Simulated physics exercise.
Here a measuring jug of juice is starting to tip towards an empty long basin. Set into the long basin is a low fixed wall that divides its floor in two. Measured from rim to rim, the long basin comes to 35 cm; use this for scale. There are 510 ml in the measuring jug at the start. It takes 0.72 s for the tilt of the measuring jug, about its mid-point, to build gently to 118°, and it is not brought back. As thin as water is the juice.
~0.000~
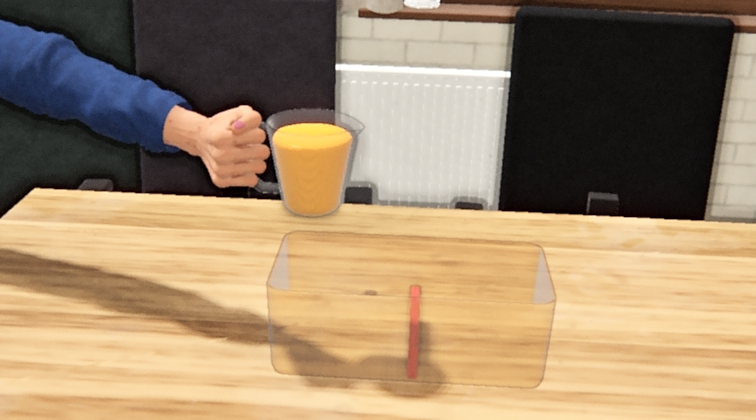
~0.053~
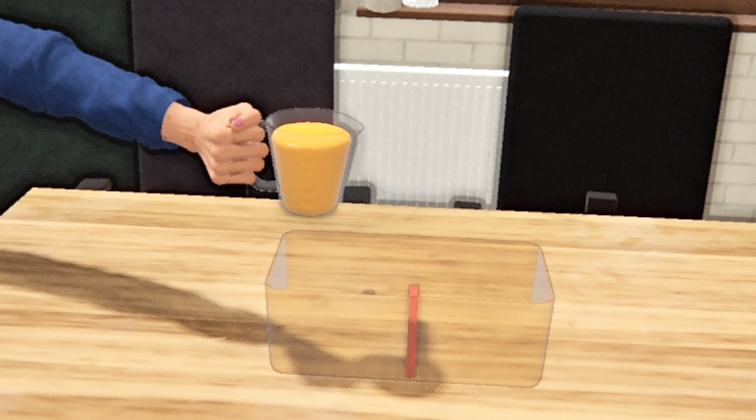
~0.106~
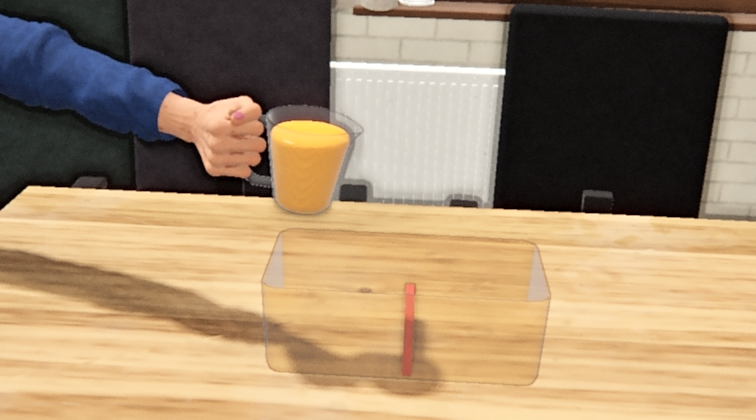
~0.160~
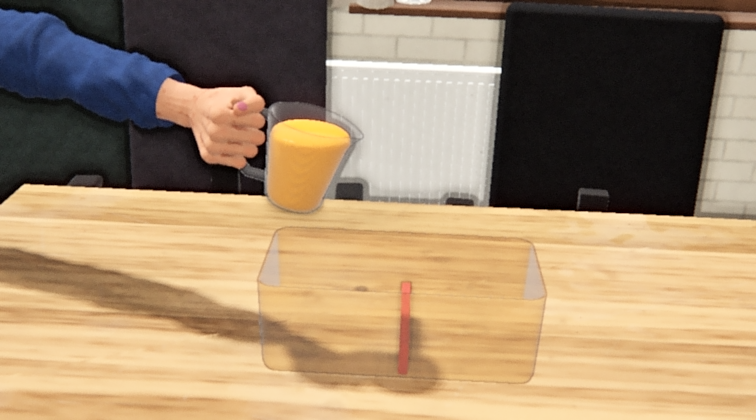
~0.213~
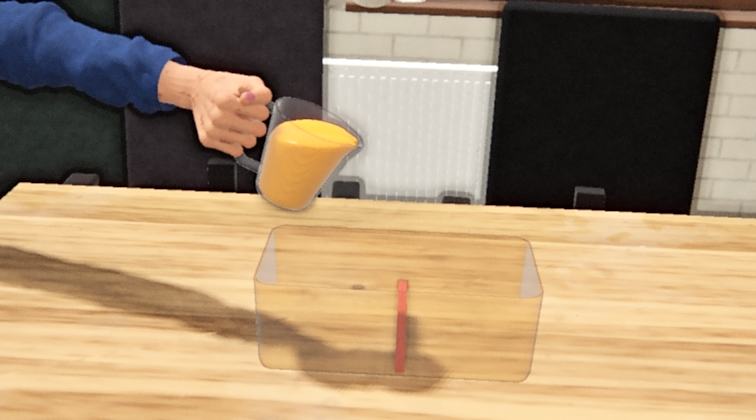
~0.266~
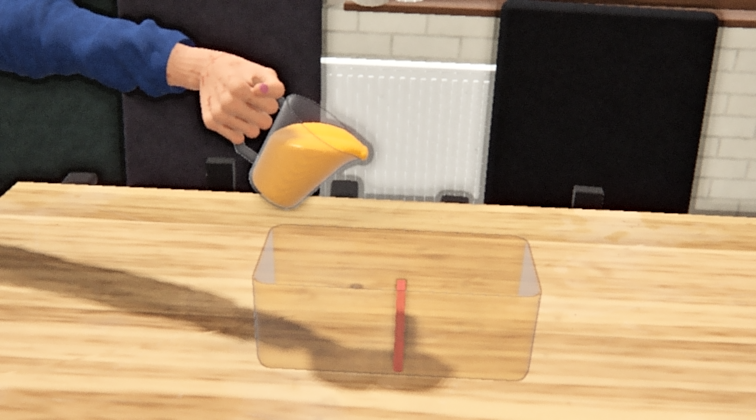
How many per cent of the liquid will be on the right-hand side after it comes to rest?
Some 29 per cent will be on the right-hand side.
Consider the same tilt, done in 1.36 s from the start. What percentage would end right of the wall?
Result under that change: Approx. 50 %.
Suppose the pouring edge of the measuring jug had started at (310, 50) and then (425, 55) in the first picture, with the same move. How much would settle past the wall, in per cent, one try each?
Respectively about 5 and 90 percent.
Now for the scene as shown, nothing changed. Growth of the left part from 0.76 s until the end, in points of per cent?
1 %.
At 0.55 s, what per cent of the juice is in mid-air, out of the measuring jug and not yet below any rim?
Share: Roughly 26 per cent.
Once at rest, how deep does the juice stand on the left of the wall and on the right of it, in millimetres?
Around 12 mm deep on the left, around 6 mm deep on the right.
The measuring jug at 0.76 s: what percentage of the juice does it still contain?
I'd say some 2 per cent remains.
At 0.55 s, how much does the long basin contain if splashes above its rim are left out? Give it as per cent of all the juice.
Near 34 in a hundred.
By 0.55 s the tilt is 103° and 39 per cent is still to pour, 14 is left of the wall and 20 right of it.
By 0.76 s the tilt is 118° and 2 per cent is still to pour, 68 is left of the wall and 26 right of it.
By 0.98 s the tilt is 118° and 0 per cent is still to pour, 69 is left of the wall and 29 right of it.
By 1.22 s the tilt is 118° and 0 per cent is still to pour, 69 is left of the wall and 29 right of it.
At rest 69 per cent lies left of the wall, 29 right of it and 2 outside.
